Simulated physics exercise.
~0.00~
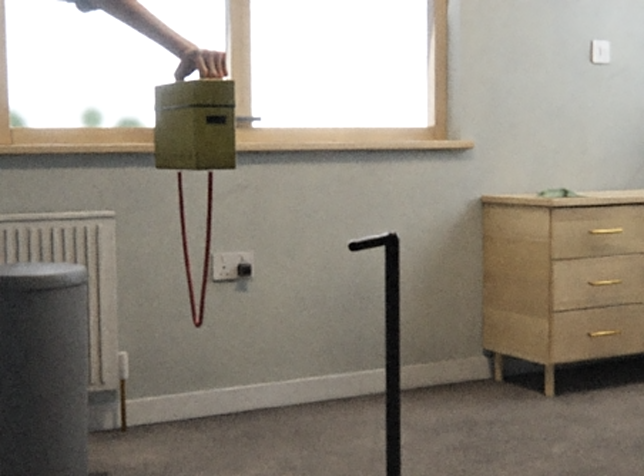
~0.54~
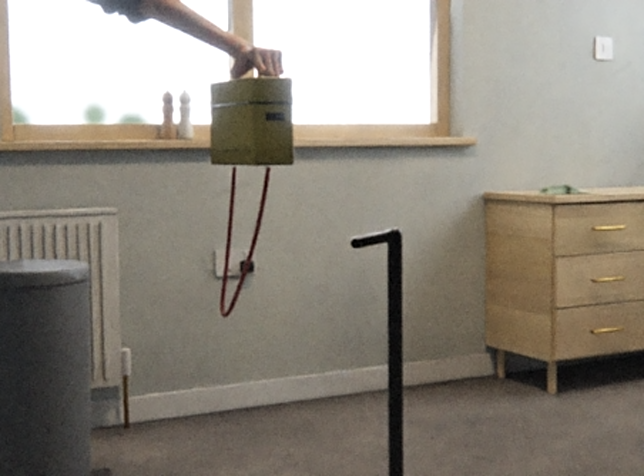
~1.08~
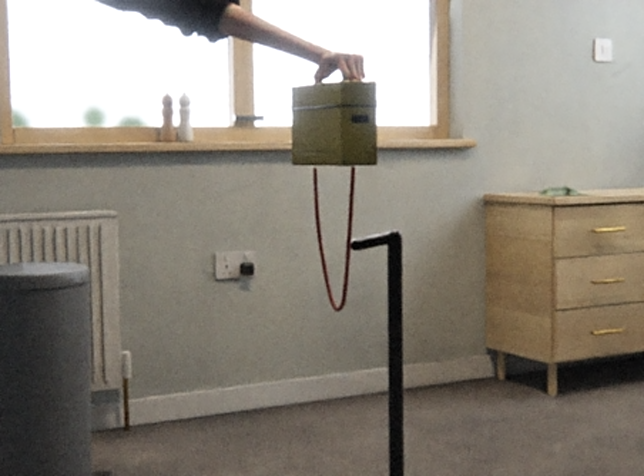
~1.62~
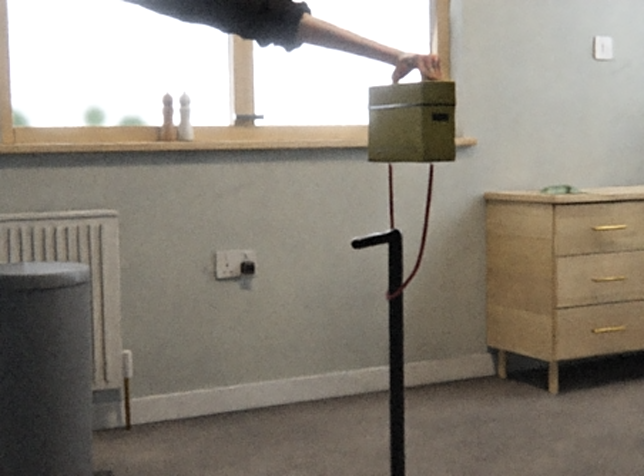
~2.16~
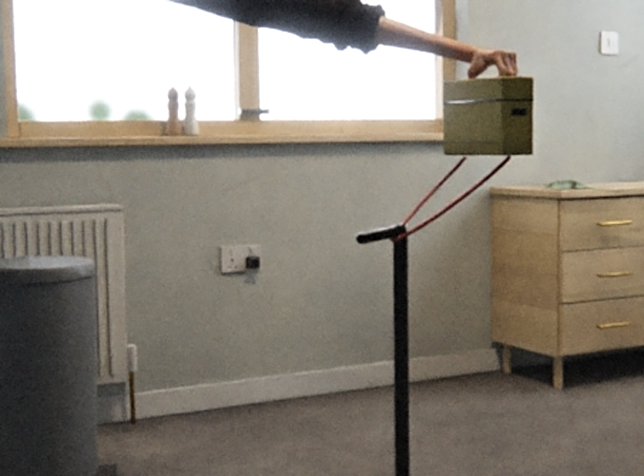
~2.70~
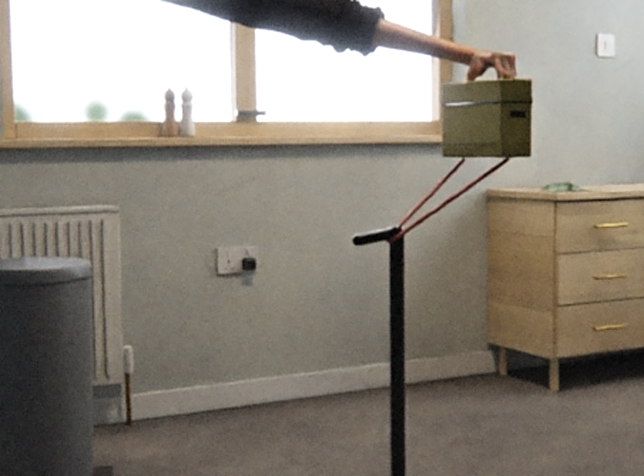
Yellow case with a trailing red loop being carried right by a hand, snagging on a hooked black post and stopping taut.
